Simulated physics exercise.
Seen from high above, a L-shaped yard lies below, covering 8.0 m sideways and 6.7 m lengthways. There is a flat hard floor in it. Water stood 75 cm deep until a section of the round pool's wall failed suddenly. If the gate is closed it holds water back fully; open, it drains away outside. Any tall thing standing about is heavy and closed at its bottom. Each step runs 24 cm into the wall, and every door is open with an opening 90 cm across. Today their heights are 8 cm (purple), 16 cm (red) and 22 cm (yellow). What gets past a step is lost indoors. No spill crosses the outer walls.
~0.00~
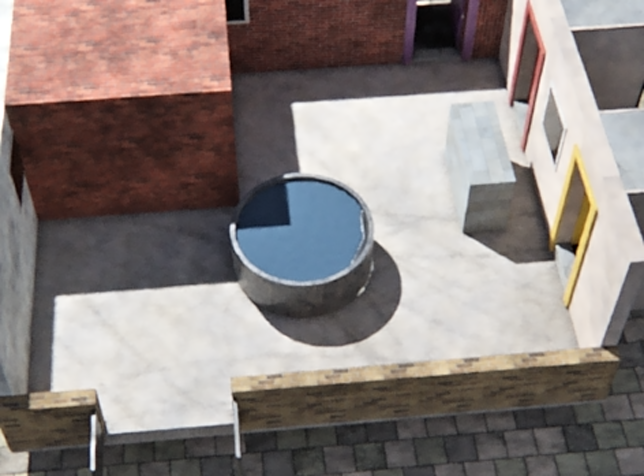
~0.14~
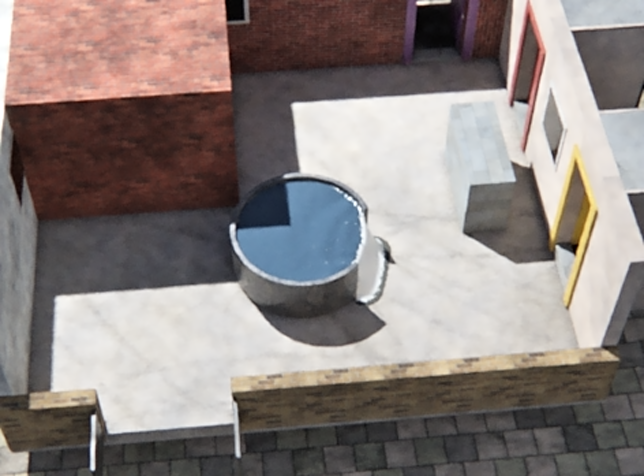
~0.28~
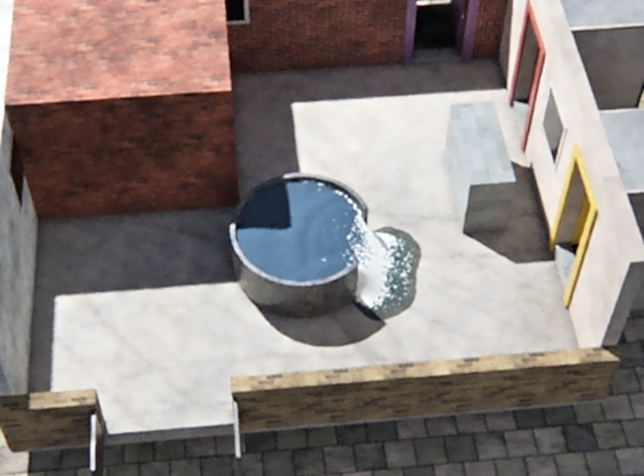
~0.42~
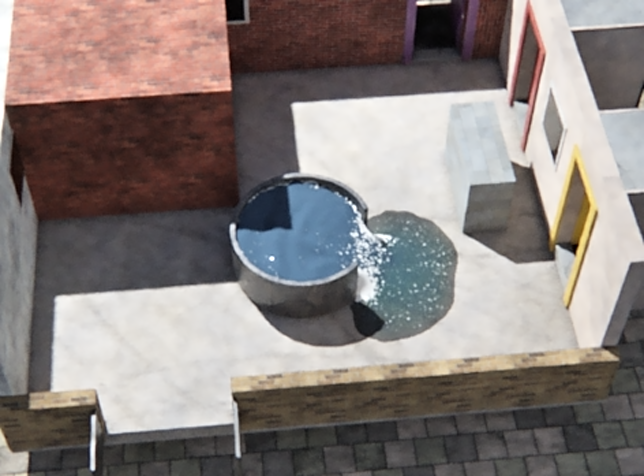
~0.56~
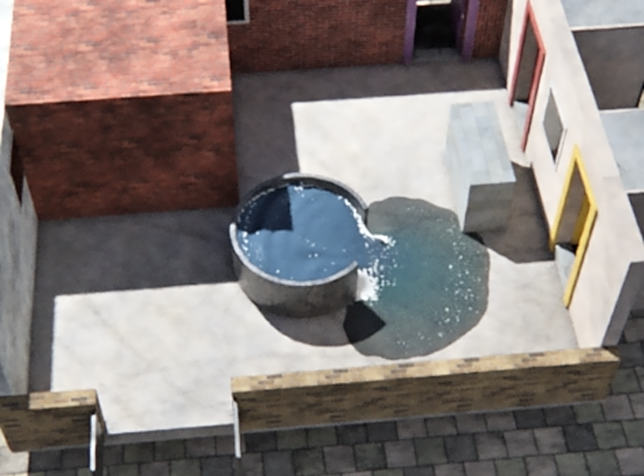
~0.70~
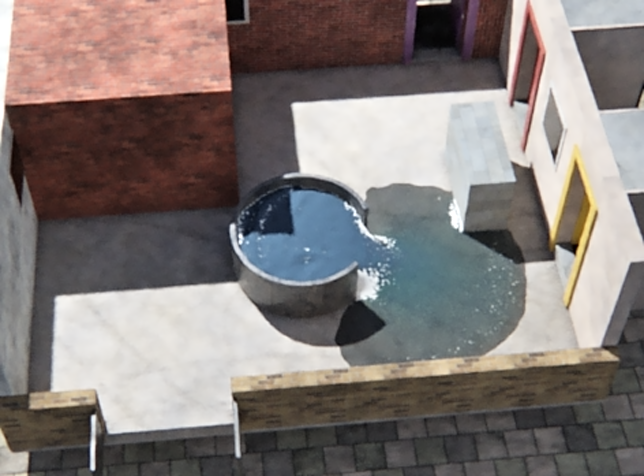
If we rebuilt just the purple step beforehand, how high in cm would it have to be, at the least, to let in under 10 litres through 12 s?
I would say 8.5 cm at minimum.
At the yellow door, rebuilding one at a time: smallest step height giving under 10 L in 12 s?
Yellow door - some 27 centimetres.
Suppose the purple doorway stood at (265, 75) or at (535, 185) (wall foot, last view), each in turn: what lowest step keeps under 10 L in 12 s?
You'd want about 8.5 cm there first, then about 7.5 cm.
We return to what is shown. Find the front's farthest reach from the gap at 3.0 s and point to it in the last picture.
Lab note: Front tip approx. at (455, 61).
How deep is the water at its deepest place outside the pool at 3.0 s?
Max depth: Around 27 cm.
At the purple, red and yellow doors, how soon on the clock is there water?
Arrival times: Purple 2.6 seconds, red 2.2 seconds, yellow 0.8 seconds.
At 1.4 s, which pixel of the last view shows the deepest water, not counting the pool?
Look close to (584, 378).
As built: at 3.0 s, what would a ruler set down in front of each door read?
The purple door has 7 cm, the red door 3 cm and the yellow door 24 cm.
After 1.4 s water covers 25 % of the floor, deepest (41 cm) near (584, 378); it has not reached the purple door.
After 3.0 s water covers 45 % of the floor, deepest (27 cm) near (572, 379); 7 cm at the purple door, 0 litres in over its 8 cm step.
After 12.0 s water covers 100 % of the floor, deepest (10 cm) near (325, 69); 6 cm at the purple door, 15 litres in over its 8 cm step.
At the purple door as built, the water arrived by 2.7 s and peaked near 11 cm at 5.2 s.
Run again over the same 12 s with other heights there, 21 litres in over 7.5 cm, 4 litres over 10 cm. The limit of 10 litres is kept from about 8.5 cm up.
